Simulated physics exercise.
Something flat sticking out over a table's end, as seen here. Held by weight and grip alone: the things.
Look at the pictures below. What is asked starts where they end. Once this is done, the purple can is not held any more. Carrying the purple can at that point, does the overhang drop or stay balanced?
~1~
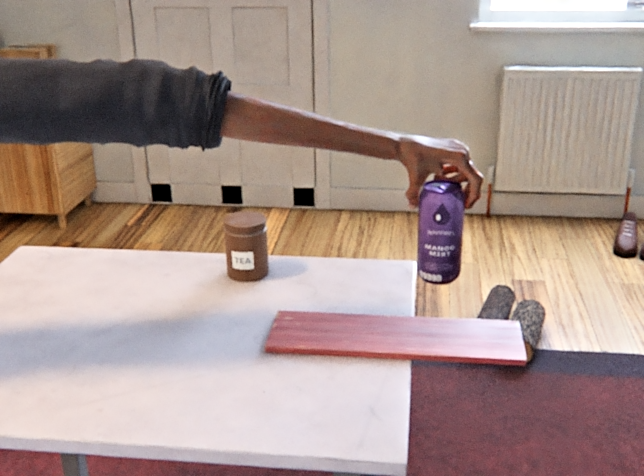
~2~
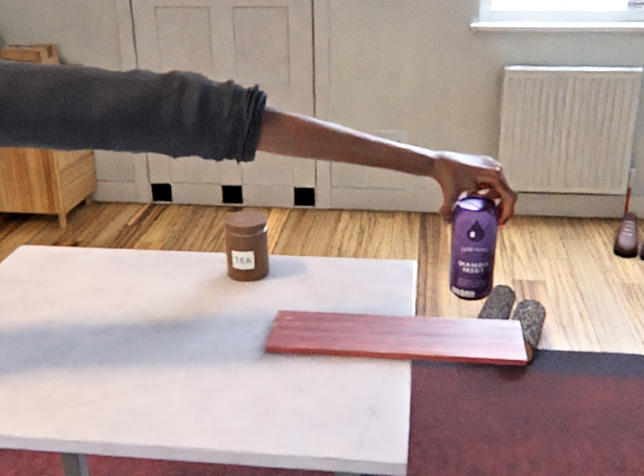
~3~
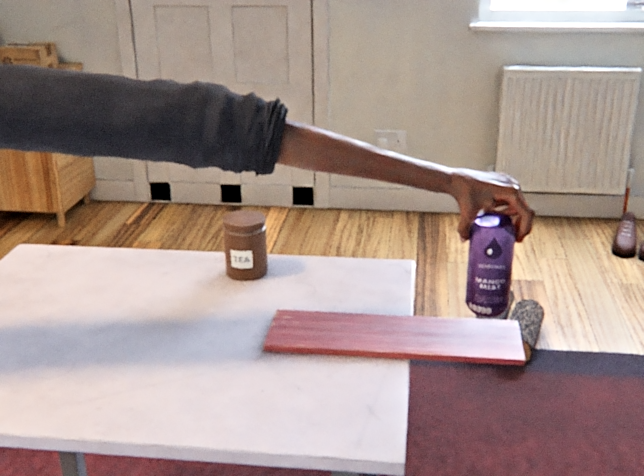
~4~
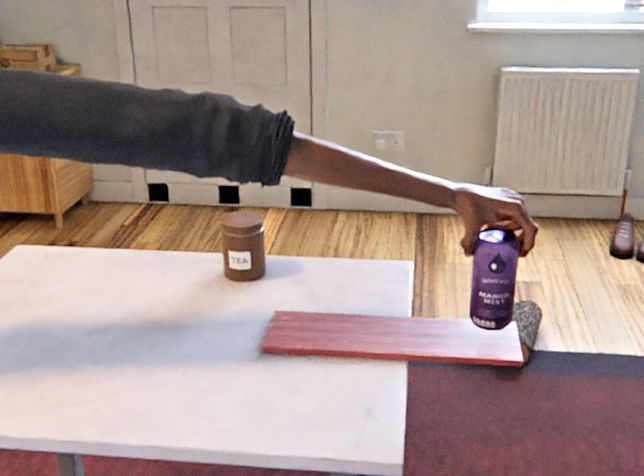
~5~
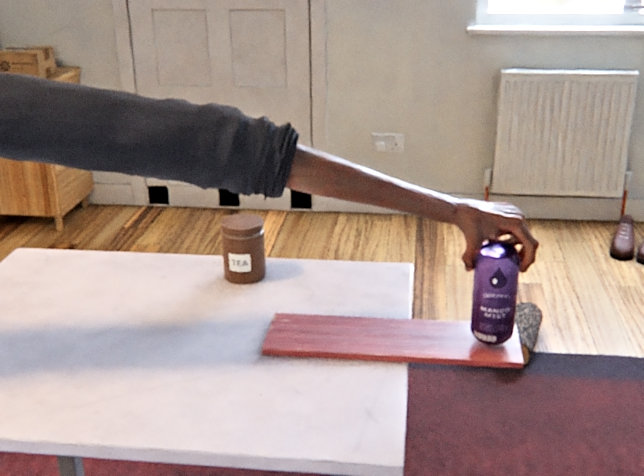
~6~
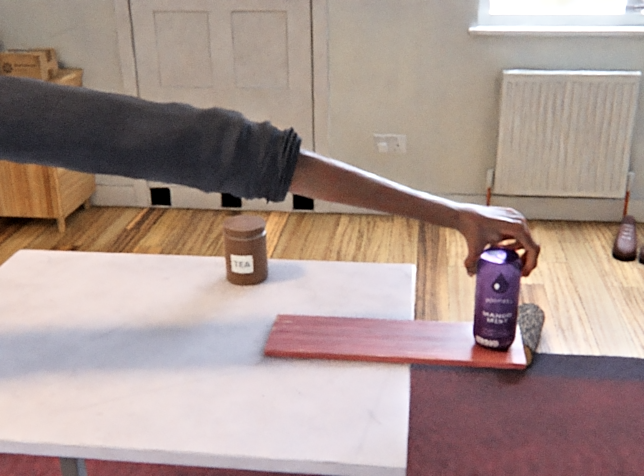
After that, it's off the table before long.
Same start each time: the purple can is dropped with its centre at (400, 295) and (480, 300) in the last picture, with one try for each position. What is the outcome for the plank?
It remains balanced the first time and falls the second time.
Then, 0.30 s past the last view, purple can now down on the floor or falling; red plank rocked 66° from its first pose.
Then, 0.50 s past the last view, red plank now down on the floor or falling.
Then, 0.60 s past the last view, things are still on the move.
Then, 0.70 s past the last view, as before.
Finally, down on the floor or falling, red plank and purple can; brown jar still in place. The plank comes down.
